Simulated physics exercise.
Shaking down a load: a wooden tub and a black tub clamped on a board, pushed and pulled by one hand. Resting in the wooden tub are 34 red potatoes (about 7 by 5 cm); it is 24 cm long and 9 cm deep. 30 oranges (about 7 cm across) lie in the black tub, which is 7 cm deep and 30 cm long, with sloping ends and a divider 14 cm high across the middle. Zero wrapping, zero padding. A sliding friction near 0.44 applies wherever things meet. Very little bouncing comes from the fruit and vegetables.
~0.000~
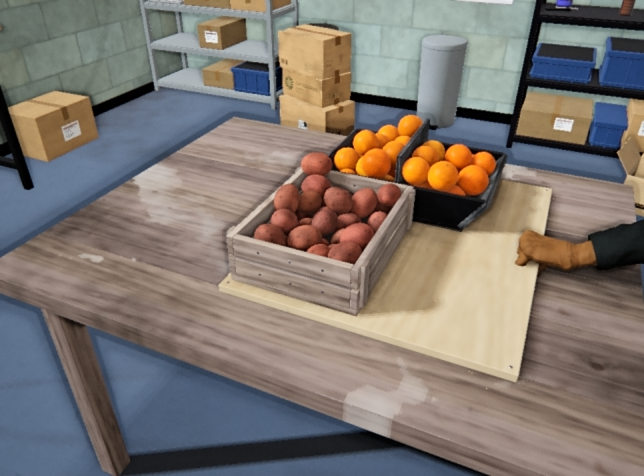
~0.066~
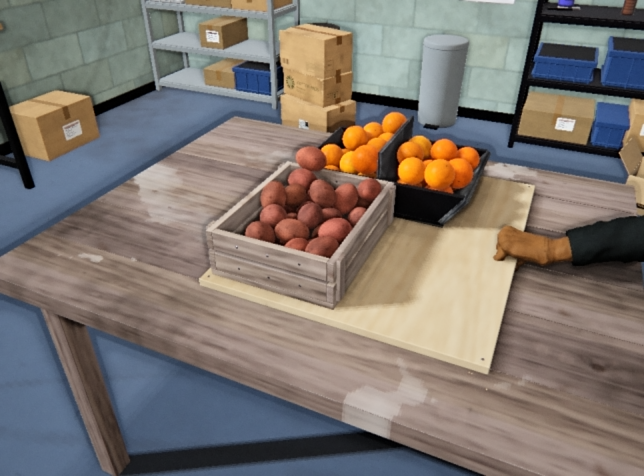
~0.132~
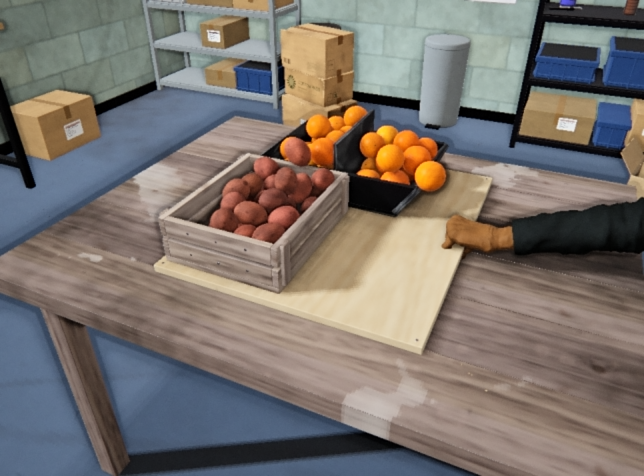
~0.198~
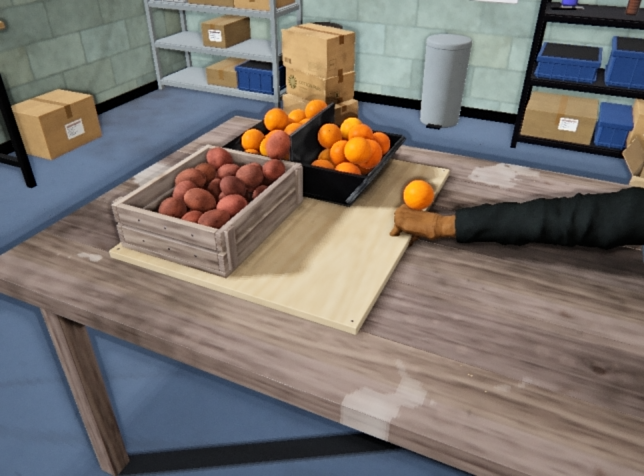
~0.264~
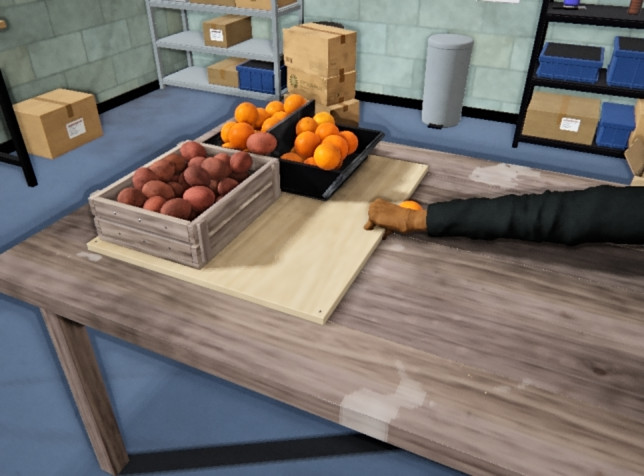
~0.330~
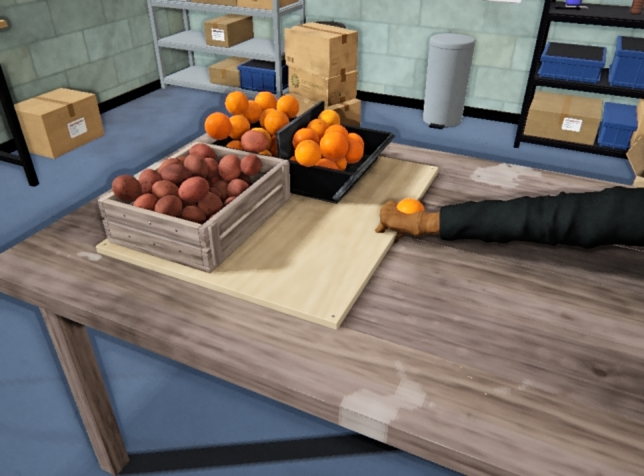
To begin with, a hand at the right holds a board carrying a wooden tub of red potatoes and a black tub of oranges on a worn table. The arm pushes the board leftward, and an orange leaves the black tub and lies beside the hand, before the board shifts slightly back right.
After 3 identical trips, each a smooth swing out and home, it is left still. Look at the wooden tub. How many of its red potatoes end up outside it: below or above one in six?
It is going to shed more than one sixth.
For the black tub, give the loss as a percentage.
The black tub comes in at 65 in a hundred.
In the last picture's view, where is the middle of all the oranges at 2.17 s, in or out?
Somewhere around pixel (382, 383).
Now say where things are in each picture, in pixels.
In the first frame (places track the rim corner closest to us here), wooden tub (353, 267); black tub (485, 201); 0 cm along; all still inside.
The second frame shows wooden tub (328, 261); black tub (465, 197); 5 cm along.
The third frame shows wooden tub (272, 246); black tub (416, 187); 16 cm along; 1 out, the lowest orange at (430, 176).
The fourth frame shows wooden tub (217, 231); black tub (367, 177); 28 cm along; 1 out, the lowest orange at (419, 195).
The fifth frame shows wooden tub (189, 223); black tub (342, 172); 34 cm along; 2 out, the lowest orange at (409, 216).
The sixth frame shows wooden tub (200, 226); black tub (353, 174); 31 cm along; 2 out, the lowest orange at (410, 213).
After 0.62 s, the wooden tub is down by 1 of 34 and the black tub is down by 12 of 30.
After 0.99 s, the wooden tub is down by 6 of 34 and the black tub is down by 15 of 30.
After 1.51 s, the wooden tub is down by 9 of 34 and the black tub is down by 18 of 30.
Outcome (at 2.17 s), the wooden tub is down by 11 of 34 and the black tub is down by 20 of 30. Asked share, 11 of 34, 32 per cent.
